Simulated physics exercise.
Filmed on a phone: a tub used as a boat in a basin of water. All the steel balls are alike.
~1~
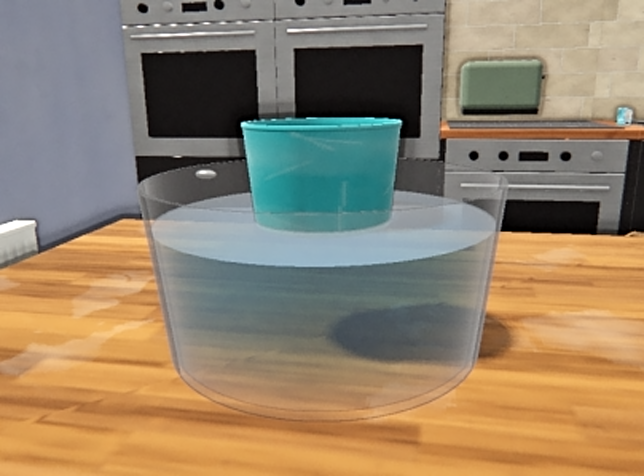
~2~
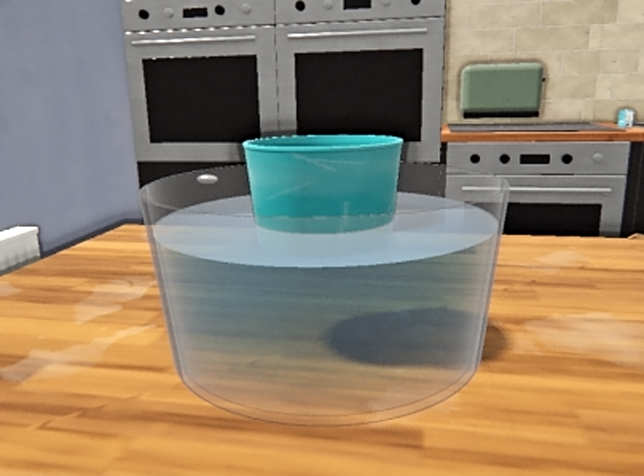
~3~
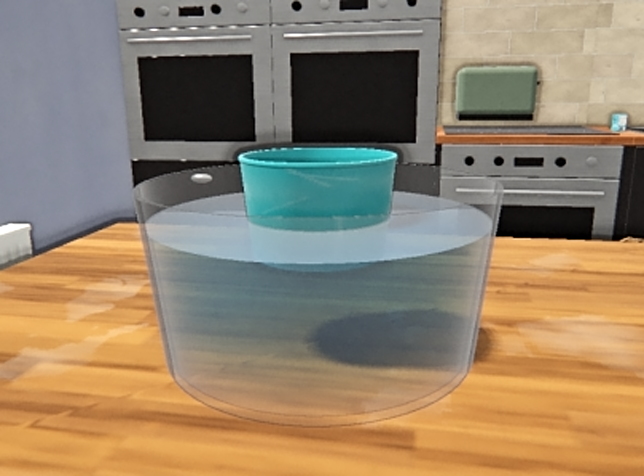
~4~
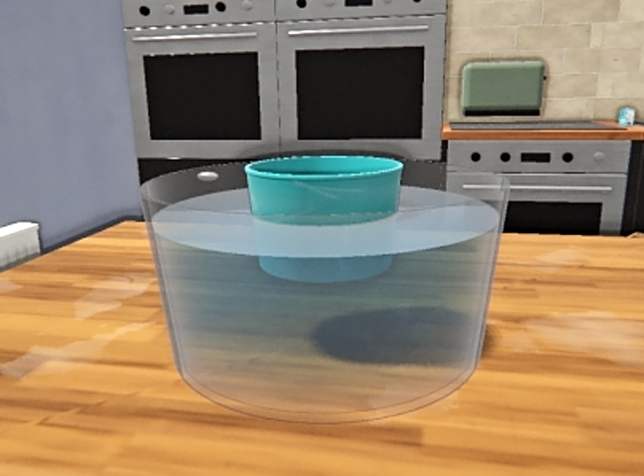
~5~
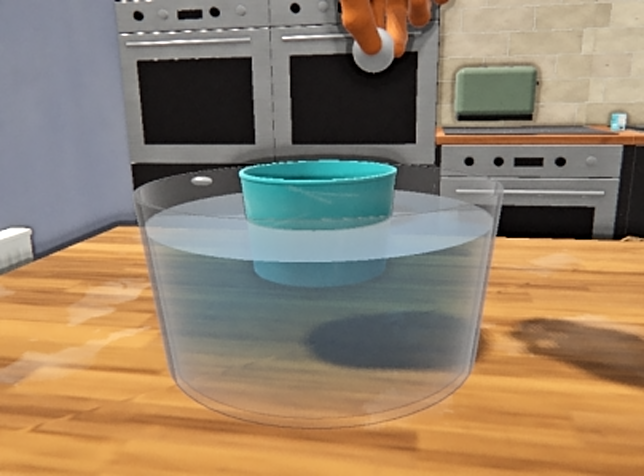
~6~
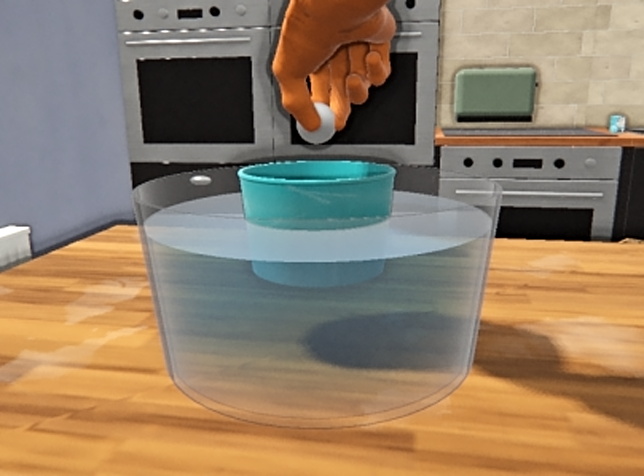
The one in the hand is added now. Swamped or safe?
It stays afloat.
A moment on, the steel ball is in and the tub dips.
Further on, it steadies; about a third of its side above the surface.
When it is over, the tub floats; about a third of its side above the surface.
